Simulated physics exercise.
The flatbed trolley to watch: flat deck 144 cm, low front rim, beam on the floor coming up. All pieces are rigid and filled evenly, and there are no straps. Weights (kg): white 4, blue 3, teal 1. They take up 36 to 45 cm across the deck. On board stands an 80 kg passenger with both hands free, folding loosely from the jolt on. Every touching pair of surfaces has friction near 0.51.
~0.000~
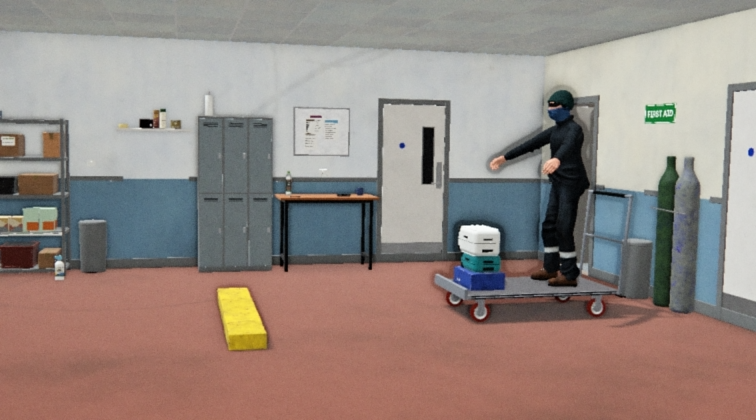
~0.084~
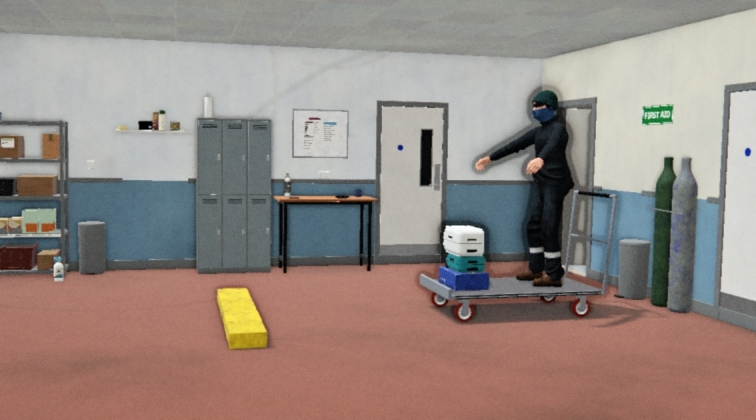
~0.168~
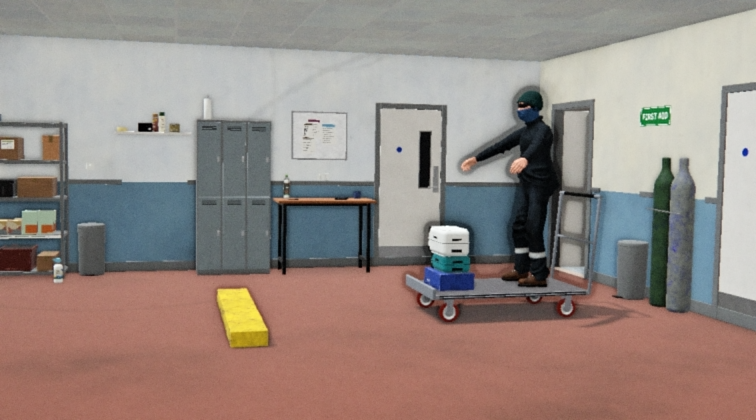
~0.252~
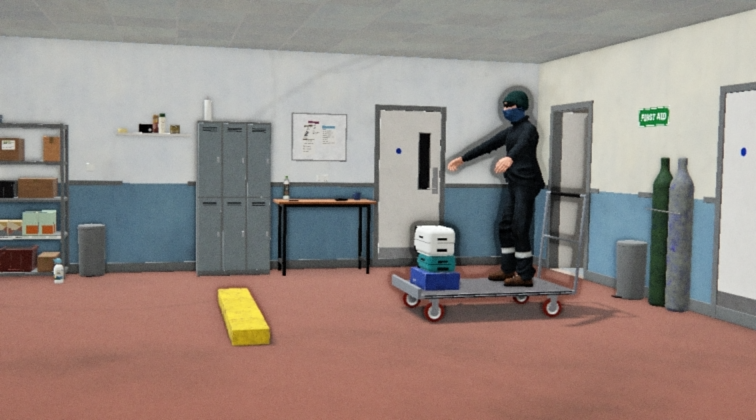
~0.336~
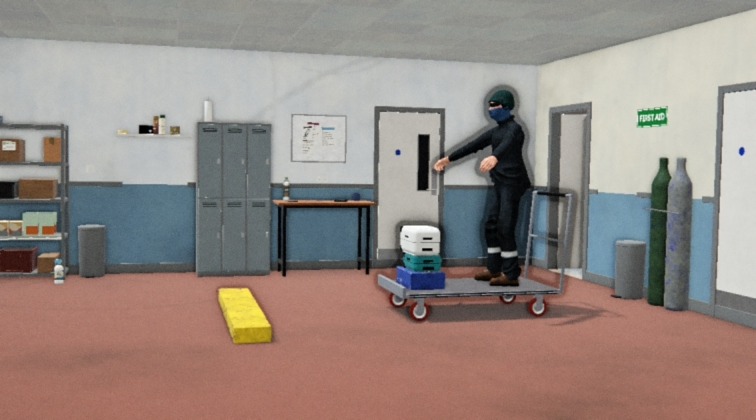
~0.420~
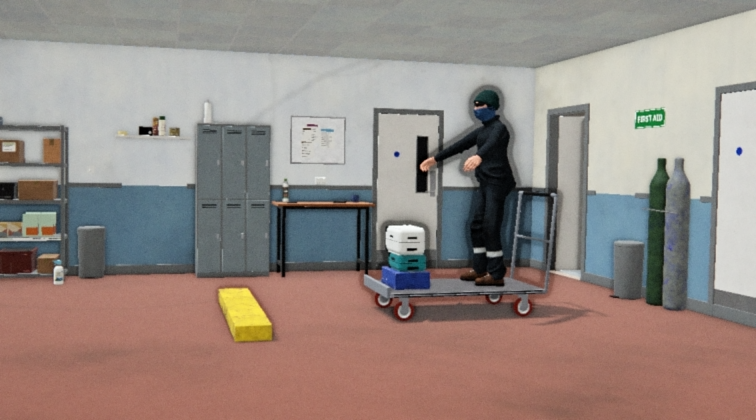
A masked person in dark clothes rides a flatbed trolley carrying stacked cases steadily left.
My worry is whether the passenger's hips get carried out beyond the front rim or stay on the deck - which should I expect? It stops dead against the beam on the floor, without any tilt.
Expect them to stay on the deck.
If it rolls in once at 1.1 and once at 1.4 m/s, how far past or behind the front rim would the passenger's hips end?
80 cm behind, then 80 cm behind.
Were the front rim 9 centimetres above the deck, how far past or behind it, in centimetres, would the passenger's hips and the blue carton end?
The hips would stop 40 cm behind the front rim, and the blue item 20 cm behind it.
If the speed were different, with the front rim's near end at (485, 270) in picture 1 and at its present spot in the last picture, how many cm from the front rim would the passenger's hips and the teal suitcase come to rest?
Hips 100 past, teal 40 past.
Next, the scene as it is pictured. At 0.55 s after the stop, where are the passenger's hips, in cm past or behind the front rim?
About 60 cm behind the rim.
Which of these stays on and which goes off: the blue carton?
End result - blue: Stays.
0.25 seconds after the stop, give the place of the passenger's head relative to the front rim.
The head is roughly 60 cm back from the front rim.
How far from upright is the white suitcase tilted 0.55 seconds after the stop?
It leans roughly 90°.
After 1.10 s the deck stops.
After 1.35 s the passenger's hips are 73 cm behind the rim, near (334, 209) in the last picture's view.
After 1.65 s the passenger's hips are 58 cm behind the rim, near (316, 238) in the last picture's view.
After 2.10 s the passenger's hips are 43 cm behind the rim, near (299, 235) in the last picture's view.
At rest, 2.7 s, past the rim, white suitcase and teal suitcase; behind it, blue carton and the passenger's hips.
